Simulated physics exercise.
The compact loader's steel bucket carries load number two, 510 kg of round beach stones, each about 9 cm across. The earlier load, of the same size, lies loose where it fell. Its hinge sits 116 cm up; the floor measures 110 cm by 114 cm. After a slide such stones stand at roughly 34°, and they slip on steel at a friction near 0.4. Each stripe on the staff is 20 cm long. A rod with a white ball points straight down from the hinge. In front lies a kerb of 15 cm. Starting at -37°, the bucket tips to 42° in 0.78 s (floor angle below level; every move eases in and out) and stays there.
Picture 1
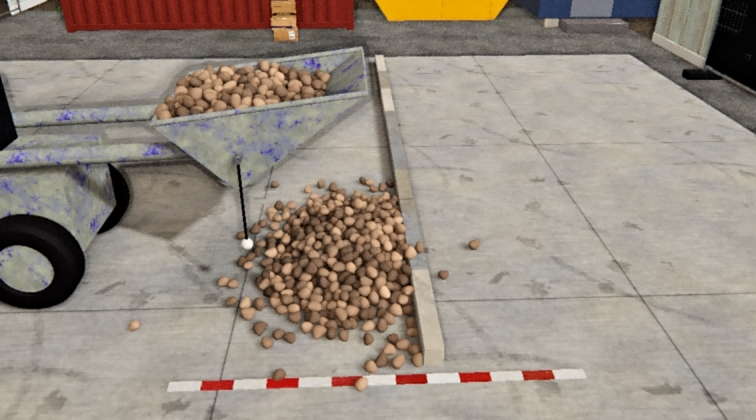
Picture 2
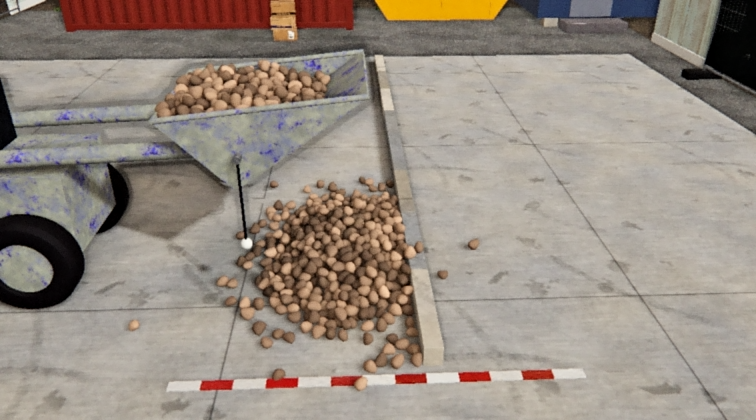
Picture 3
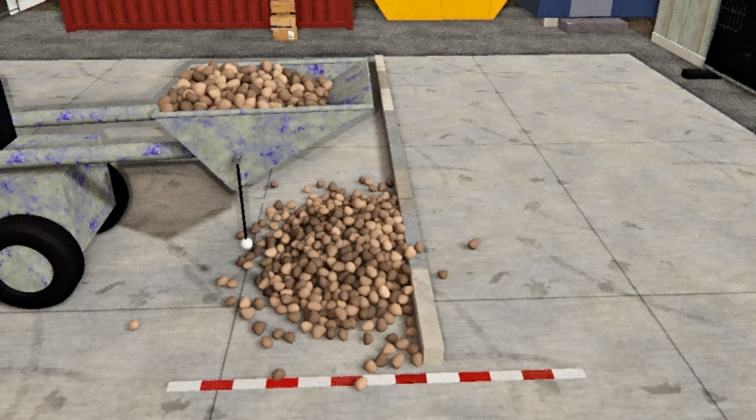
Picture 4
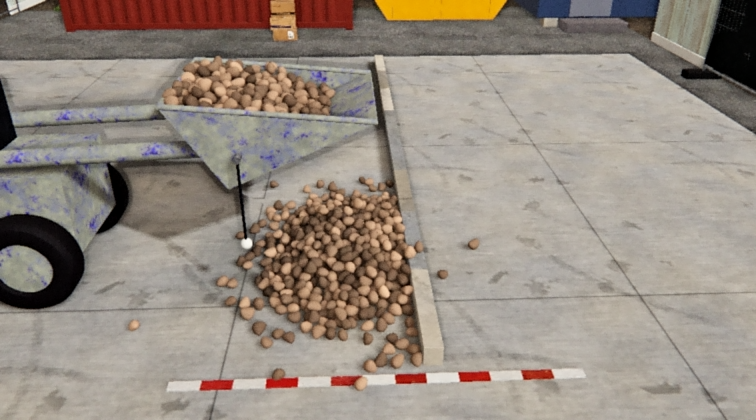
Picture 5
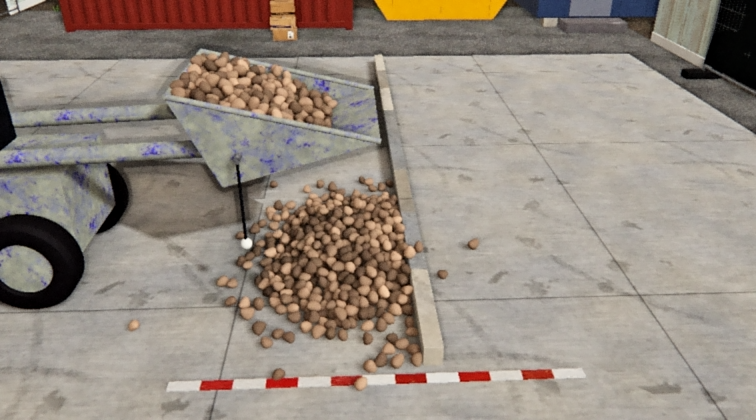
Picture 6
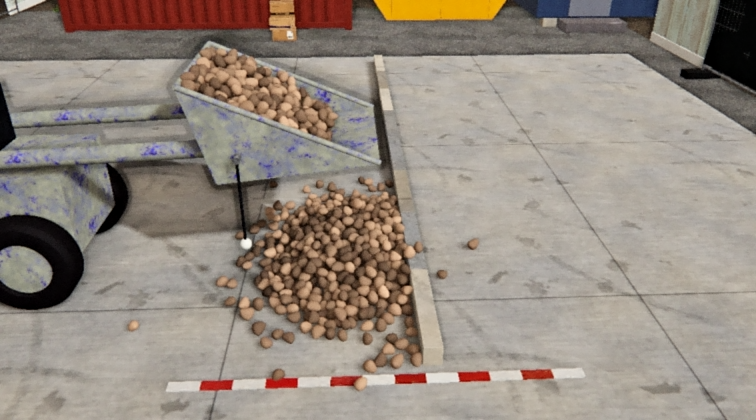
On a concrete yard, a loader's mottled steel bucket full of brownish rounded stones gradually tilts forward, its front lip lowering and its rear rising, above a loose pile of similar stones lying against a low kerb.
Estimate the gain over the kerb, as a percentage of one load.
About 27 per cent.
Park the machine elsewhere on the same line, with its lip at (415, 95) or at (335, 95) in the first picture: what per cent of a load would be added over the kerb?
Near 65 per cent from the first place, 10 from the second.
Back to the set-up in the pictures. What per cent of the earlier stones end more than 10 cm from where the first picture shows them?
Roughly 10 per cent of them.
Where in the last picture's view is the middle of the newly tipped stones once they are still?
Around (382, 238).
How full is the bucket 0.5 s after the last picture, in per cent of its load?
Roughly 75 per cent is still inside.
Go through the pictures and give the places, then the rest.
In the first frame, the bucket is at -37°, its lip at (367, 93); the top of the load is at (254, 73). The earlier load is highest near (347, 231), 25 cm above ground level, 100 % on this side of the kerb.
In the second frame, the bucket is at -35°, its lip at (368, 97); the top of the load is at (255, 73).
In the third frame, the bucket is at -31°, its lip at (373, 107); the top of the load is at (209, 73).
In the fourth frame, the bucket is at -24°, its lip at (377, 122); the top of the load is at (208, 69).
In the fifth frame, the bucket is at -16°, its lip at (380, 142); the top of the load is at (208, 63).
In the sixth frame, lip at (380, 163), floor tilted -6°, highest stones at (216, 58).
Then, 0.2 s after the last picture the floor is at 29°; in per cent of one load, 100 in the bucket, 100 on this side of the kerb; the foremost stones are at (418, 249).
Then, 0.5 s after the last picture the floor is at 42°; in per cent of one load, 73 in the bucket, 126 on this side of the kerb; the foremost stones are at (418, 249).
Then, 0.9 s after the last picture the floor is at 42°; in per cent of one load, 20 in the bucket, 169 on this side of the kerb, 10 over the kerb; the foremost stones are at (468, 237).
Then, 3.7 s after the last picture the floor is at 42°; in per cent of one load, 0 in the bucket, 173 on this side of the kerb, 27 over the kerb; the foremost stones are at (584, 238). Net gain over the kerb, 27.
